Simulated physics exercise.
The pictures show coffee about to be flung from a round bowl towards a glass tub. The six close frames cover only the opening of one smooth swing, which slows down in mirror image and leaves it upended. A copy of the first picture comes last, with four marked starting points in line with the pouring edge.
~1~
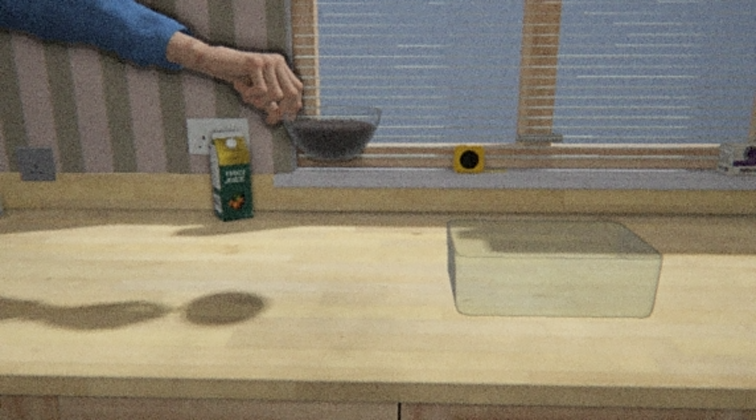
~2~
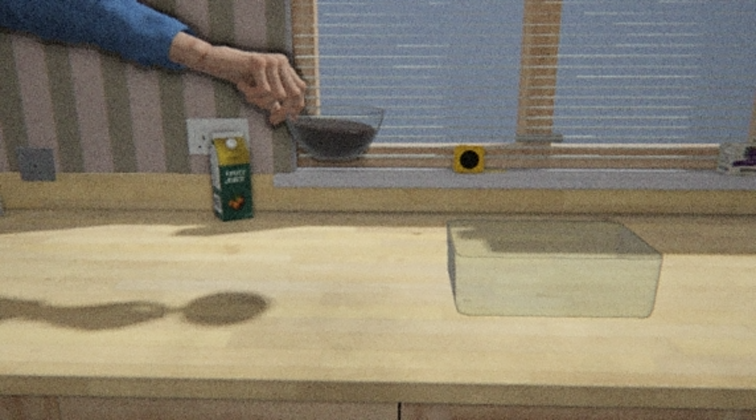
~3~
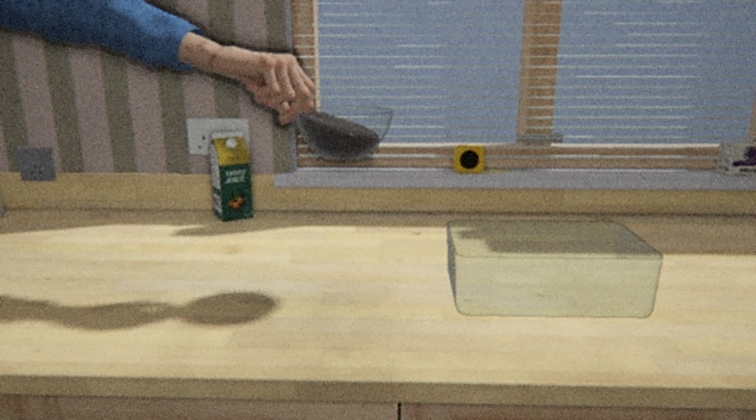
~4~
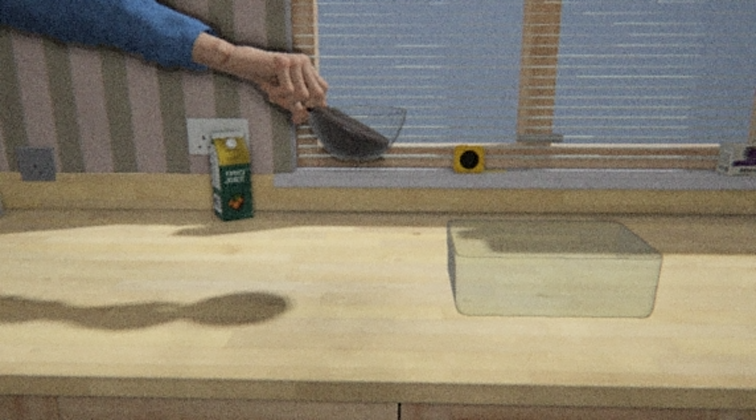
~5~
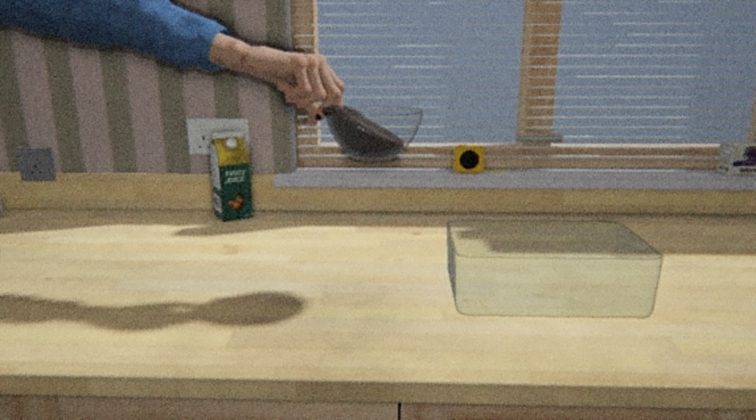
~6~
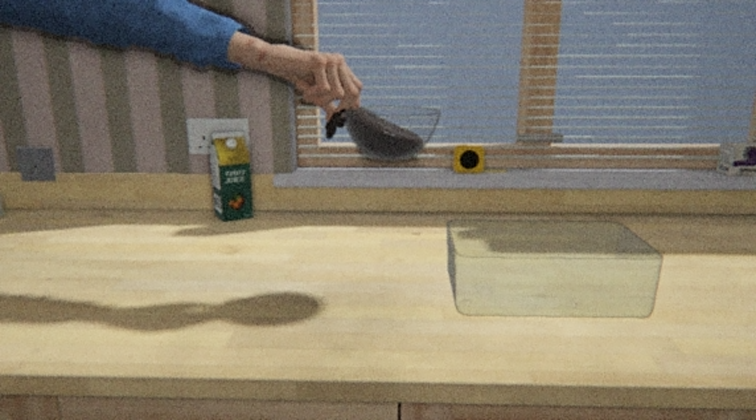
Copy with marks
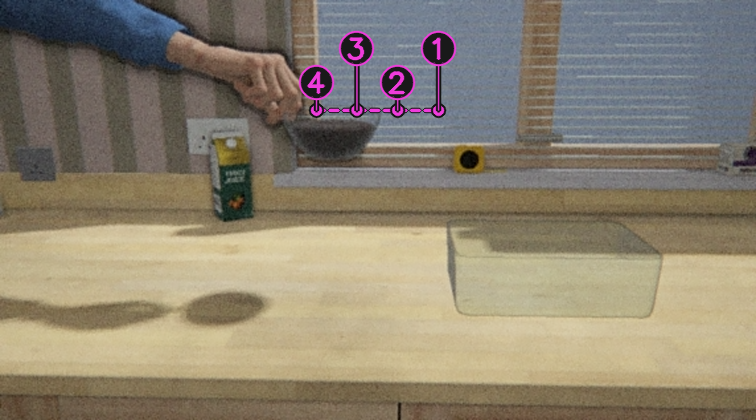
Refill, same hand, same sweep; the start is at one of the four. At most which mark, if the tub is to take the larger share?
Go for 4.
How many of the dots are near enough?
All four.
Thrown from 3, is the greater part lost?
No, that is safe.
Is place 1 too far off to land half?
No, not at all.
On the marked copy, 1 at (438, 110); 2 at (397, 110); 3 at (356, 110); 4 at (316, 110).
For place 1, about 82 % lands in the tub, 11 % falls short and 6 % goes beside or beyond.
For place 2, about 82 % lands in the tub, 9 % falls short and 10 % goes beside or beyond.
For place 3, about 80 % lands in the tub, 10 % falls short and 9 % goes beside or beyond.
For place 4, about 65 % lands in the tub, 28 % falls short and 7 % goes beside or beyond.
